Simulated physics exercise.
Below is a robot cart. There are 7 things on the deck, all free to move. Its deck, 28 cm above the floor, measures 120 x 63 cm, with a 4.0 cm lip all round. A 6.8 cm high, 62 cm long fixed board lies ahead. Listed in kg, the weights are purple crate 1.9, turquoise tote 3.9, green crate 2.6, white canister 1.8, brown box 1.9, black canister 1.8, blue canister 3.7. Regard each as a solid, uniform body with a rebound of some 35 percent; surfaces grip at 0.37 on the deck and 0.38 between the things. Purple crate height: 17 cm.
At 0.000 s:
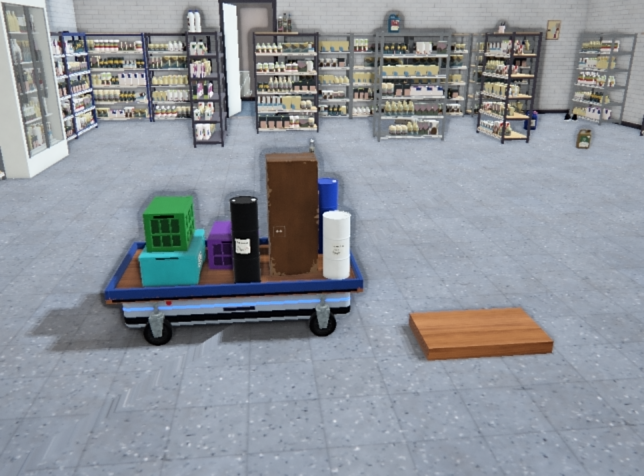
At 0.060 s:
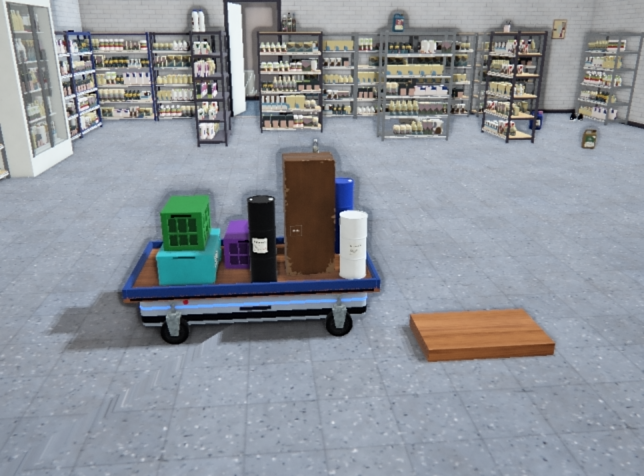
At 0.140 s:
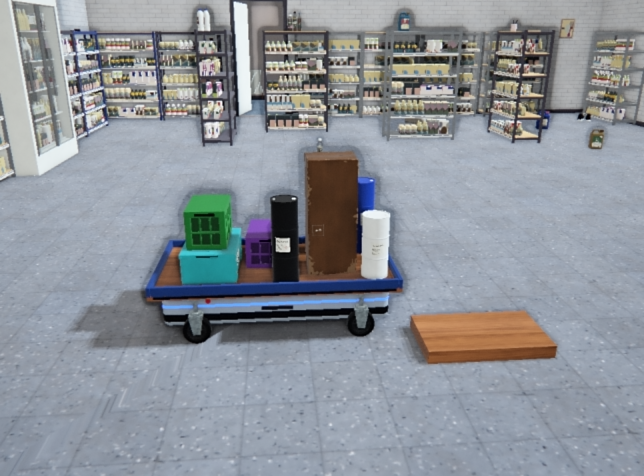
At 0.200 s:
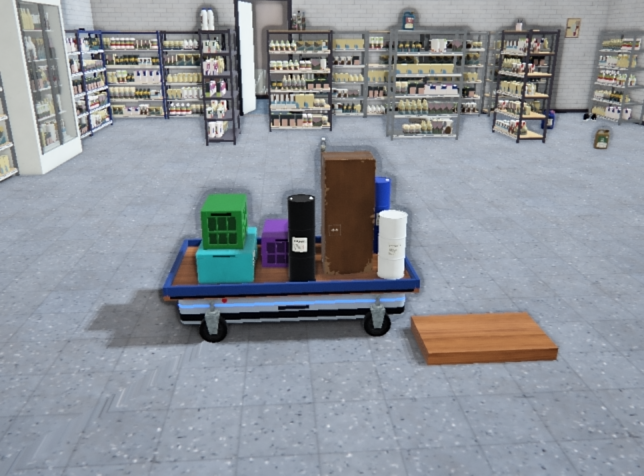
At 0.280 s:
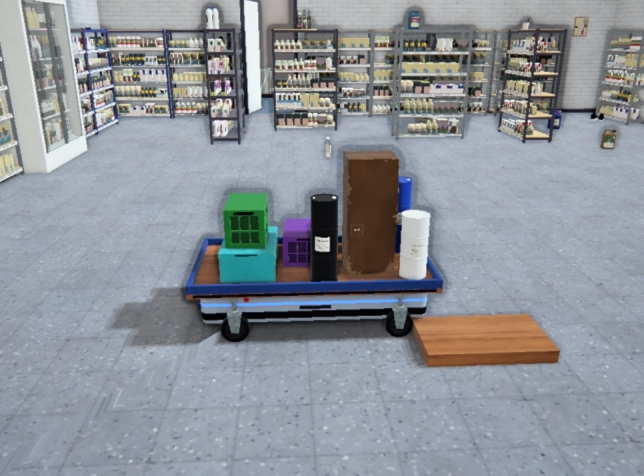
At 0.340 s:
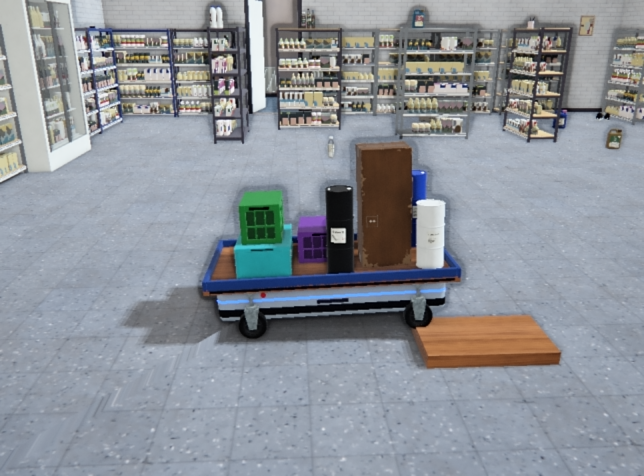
Blue-edged cart carrying crates, canisters and a tall brown box rolling right across a tiled floor toward a low wooden slab.
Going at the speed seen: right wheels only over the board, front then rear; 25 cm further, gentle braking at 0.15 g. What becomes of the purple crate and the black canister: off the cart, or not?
Result: The purple crate will still be resting on the deck, the black canister will still be resting on the deck.
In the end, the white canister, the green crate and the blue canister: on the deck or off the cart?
Observed: White canister remains in bounds; green crate remains in bounds; blue canister exits its support.
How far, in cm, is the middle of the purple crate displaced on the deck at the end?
Displacement: Approx. 6 cm.
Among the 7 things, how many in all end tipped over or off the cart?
It adds up to 4.
By 0.84 s, 118 cm covered; blue canister now off the cart; black canister tilted 56° near (448, 228); purple crate 5 cm from its spot near (441, 238).
By 1.24 s, 174 cm covered; brown box now off the cart; black canister tilted 52° near (558, 228); purple crate 6 cm from its spot near (537, 232).
By 1.84 s, 251 cm covered; black canister tilted 54°; purple crate 6 cm from its spot; white canister on its side.
When it is over (3.1 s), off the cart, brown box and blue canister; lying over on the deck, white canister and black canister; the other 3 within 10 cm of the start.
